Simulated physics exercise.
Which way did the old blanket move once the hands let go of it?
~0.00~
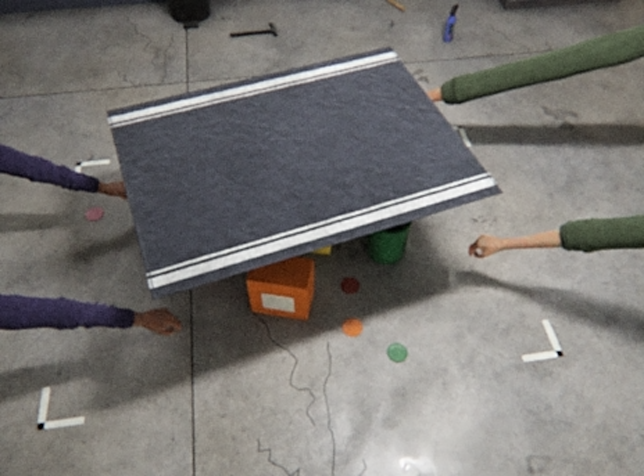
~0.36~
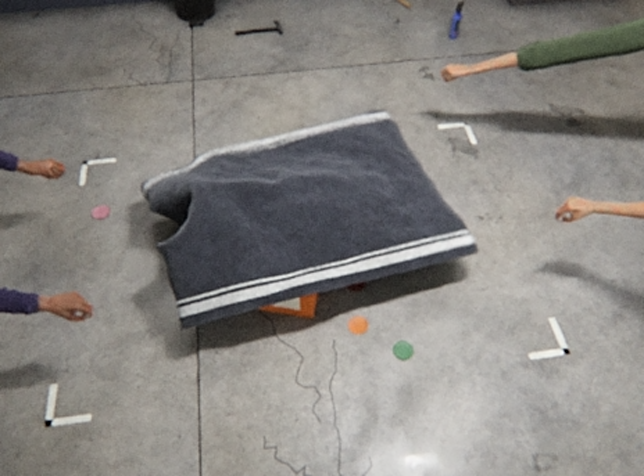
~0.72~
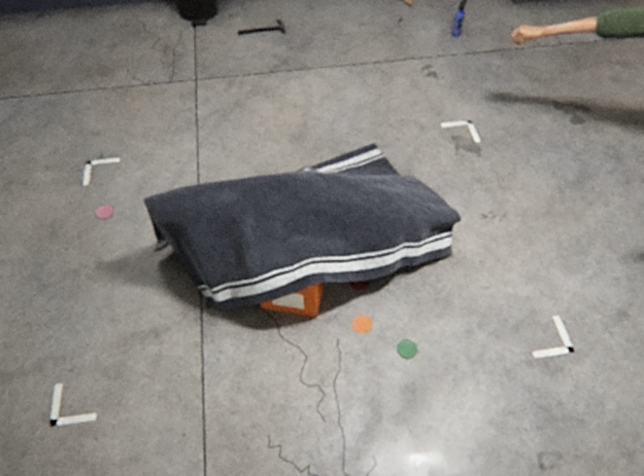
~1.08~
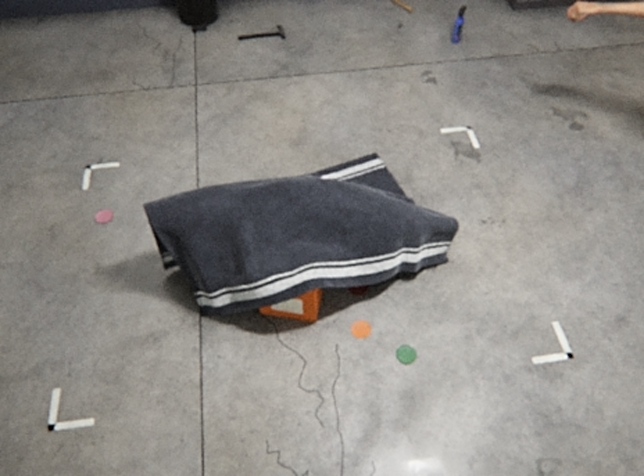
The old blanket moved down, settling over the containers beneath it.
